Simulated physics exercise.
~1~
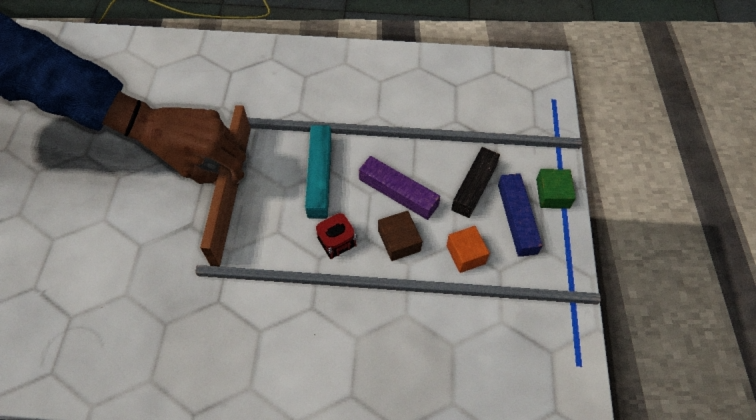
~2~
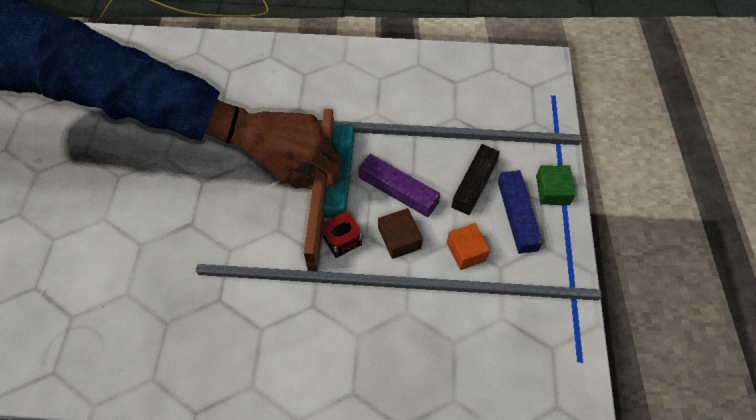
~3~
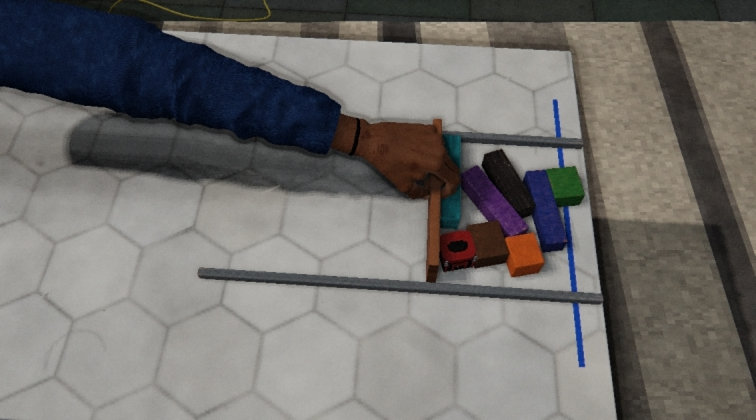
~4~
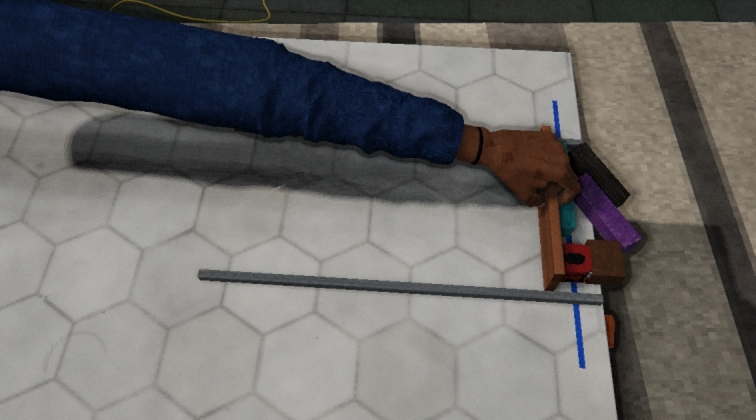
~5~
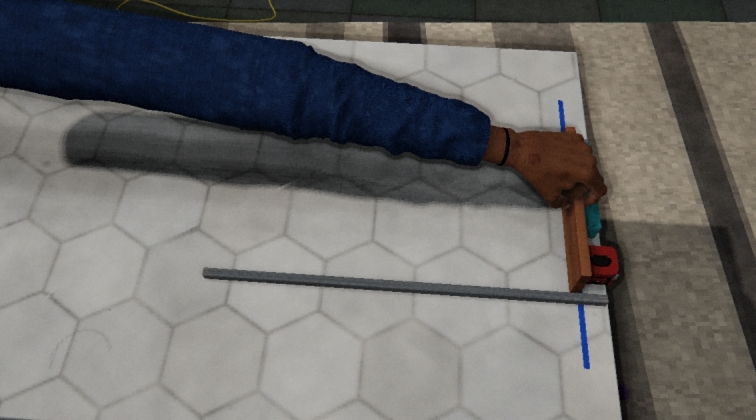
On a white hexagon-patterned tabletop beside a striped rug, a hand in a blue sleeve holds an upright wooden board between two grey rails, with eight colourful sticks and blocks ahead of it. The hand pushes the board right, first gathering the turquoise stick and the red piece. It continues, bunching the purple, brown, black, orange, blue and green pieces together toward the blue line. The board then reaches the line, shoving pieces over the table's edge. Finally it stops just past the line, with only the turquoise and red pieces still against it, the other six gone from the top.
